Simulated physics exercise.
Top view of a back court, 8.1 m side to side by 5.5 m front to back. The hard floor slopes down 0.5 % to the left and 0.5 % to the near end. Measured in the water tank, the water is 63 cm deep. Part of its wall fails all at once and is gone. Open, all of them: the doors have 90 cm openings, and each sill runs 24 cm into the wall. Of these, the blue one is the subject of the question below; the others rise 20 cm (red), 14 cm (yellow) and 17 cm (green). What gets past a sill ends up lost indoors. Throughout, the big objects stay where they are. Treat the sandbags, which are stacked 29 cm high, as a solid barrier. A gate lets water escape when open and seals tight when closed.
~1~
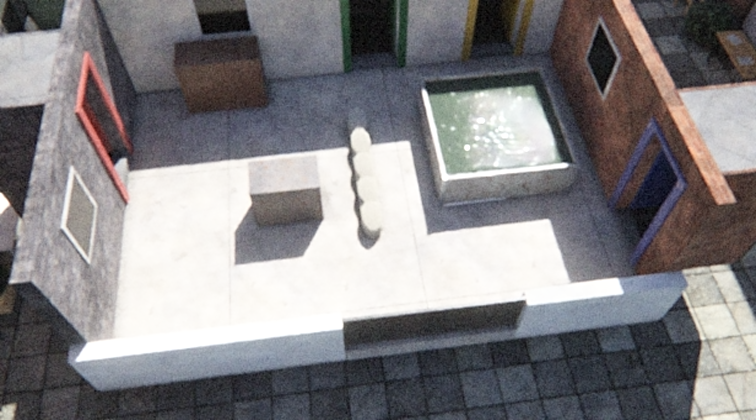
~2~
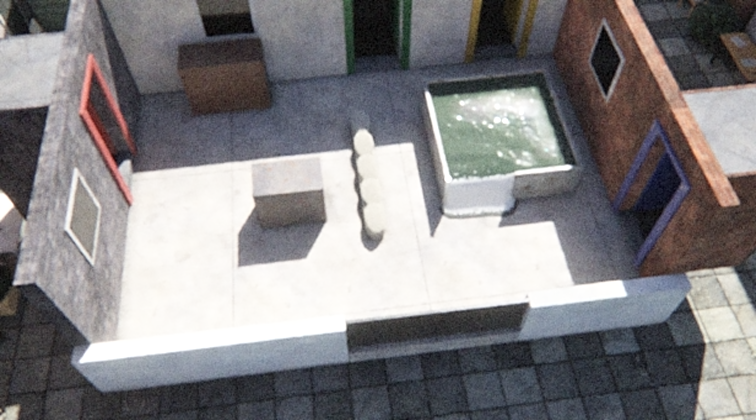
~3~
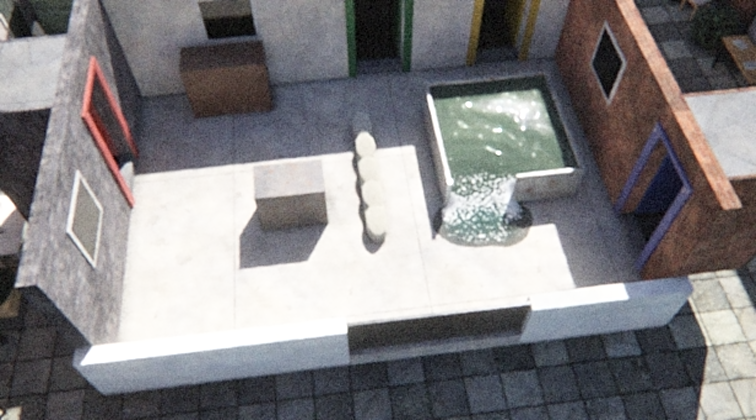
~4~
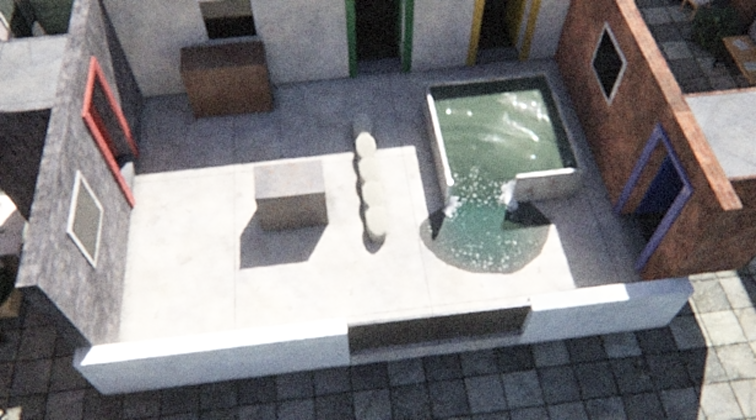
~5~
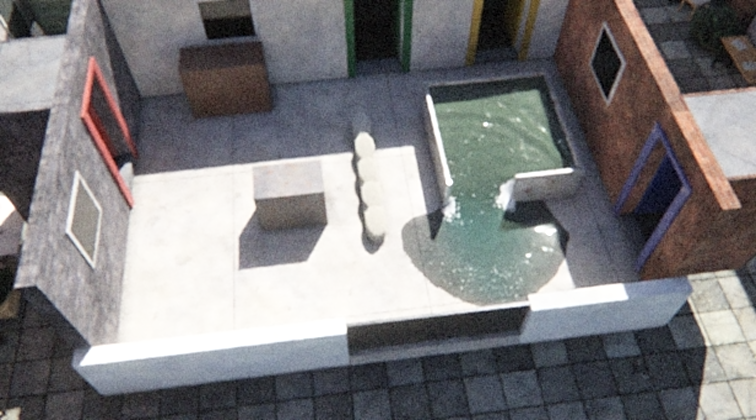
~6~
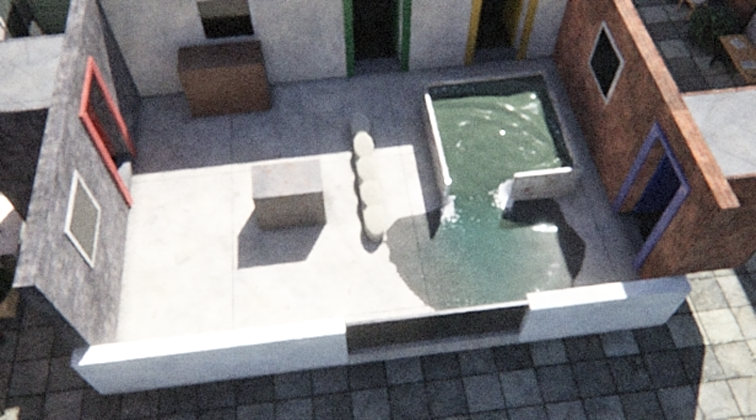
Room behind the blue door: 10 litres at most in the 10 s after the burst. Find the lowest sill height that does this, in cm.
The lowest height is about 14 cm.
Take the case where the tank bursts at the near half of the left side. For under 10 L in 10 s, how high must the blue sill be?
Required height: Approx. 9.5 cm.
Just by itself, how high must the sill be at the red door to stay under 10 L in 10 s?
The red door needs around 5.5 cm.
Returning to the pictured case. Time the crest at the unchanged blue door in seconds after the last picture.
The level tops out near 2.8 seconds.
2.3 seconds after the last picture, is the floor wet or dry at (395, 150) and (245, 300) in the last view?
First untouched, then soaked.
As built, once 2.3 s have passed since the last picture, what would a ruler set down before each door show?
Red door 0 cm, yellow door 0 cm, green door 0 cm, blue door 15 cm.
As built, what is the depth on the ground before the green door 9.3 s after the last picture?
3.0 cm.
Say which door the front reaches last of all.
It's the green door.
Then, 0.7 s after the last picture water covers 20 % of the floor, deepest (36 cm) near (490, 322); it has not reached the blue door.
Then, 2.3 s after the last picture water covers 40 % of the floor, deepest (33 cm) near (640, 304); 15 cm at the blue door, 3 litres in over its 12 cm sill.
Then, 9.3 s after the last picture water covers 90 % of the floor, deepest (14 cm) near (115, 369); 7 cm at the blue door, 21 litres in over its 12 cm sill.
At the blue door as built, the water peaked near 16 cm, 2.7 s after the last picture.
Run again over the same 10 s with other heights there, 20 litres in over 12 cm, 5 litres over 16 cm. The limit of 10 litres is kept from about 14 cm up.
